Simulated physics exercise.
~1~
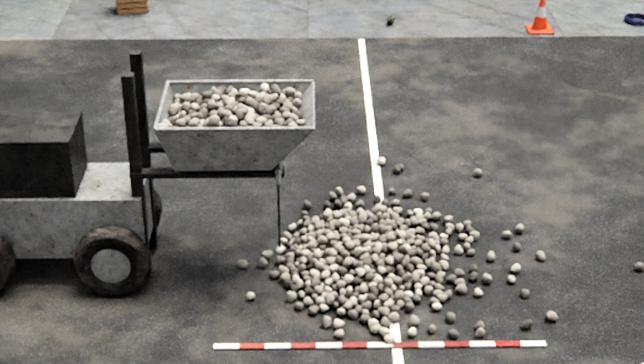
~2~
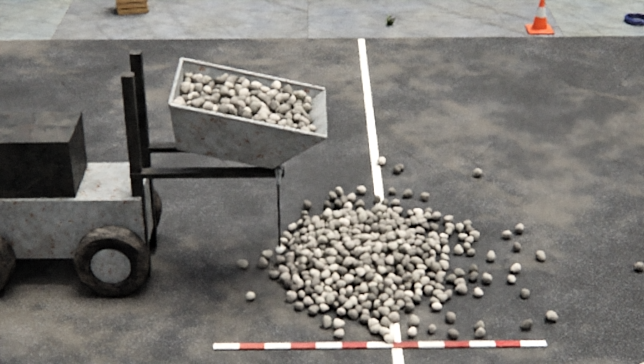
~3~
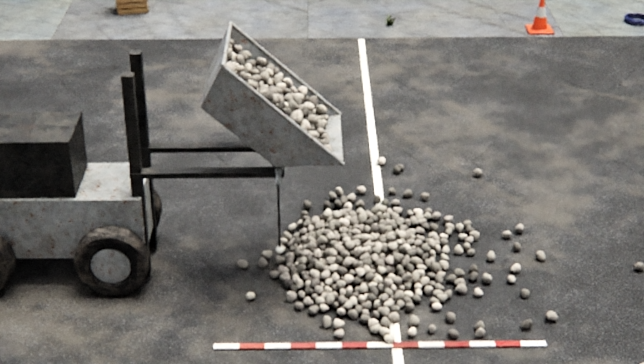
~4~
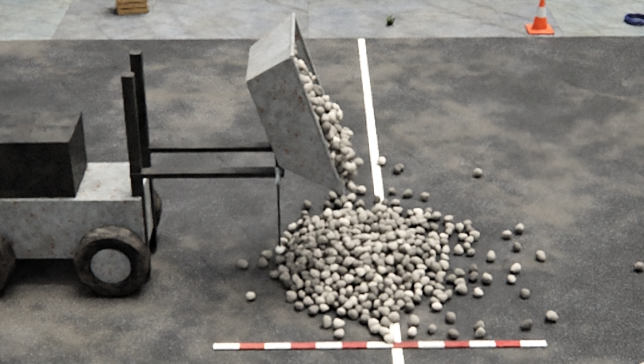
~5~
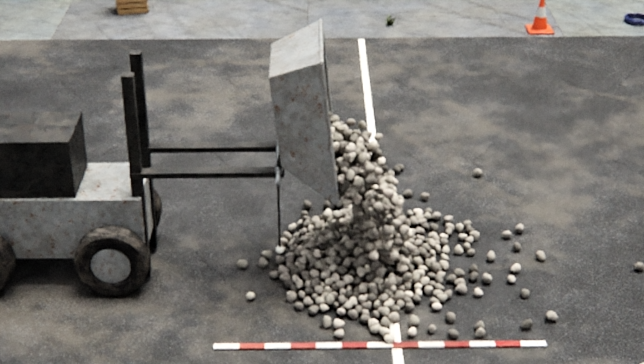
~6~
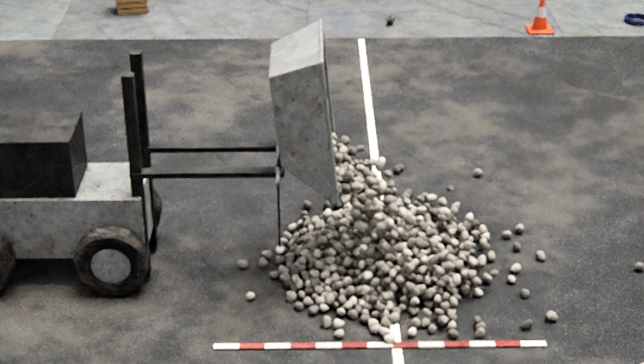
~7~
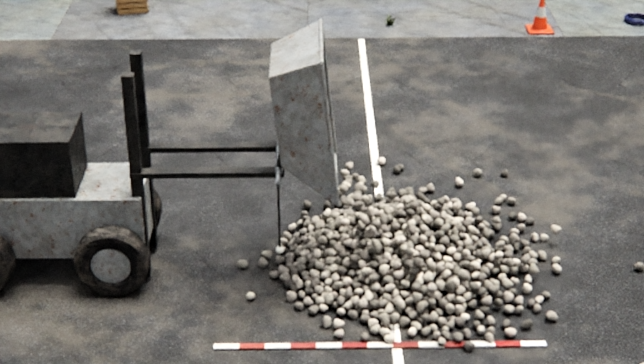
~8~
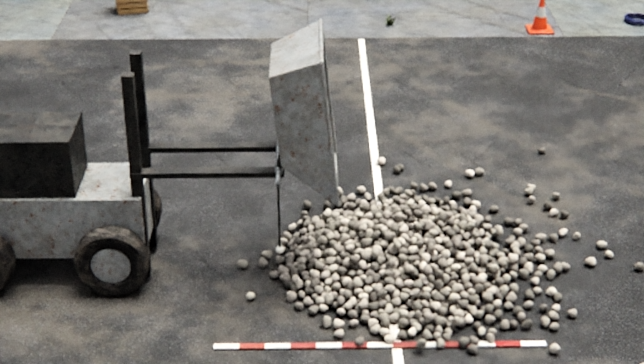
A grey skip full of round stones, held on the arms of a wheeled loader, tips steeply to the right and pours its load onto a loose pile below, which spreads rightward across a painted white line as the skip stays upended and empty.
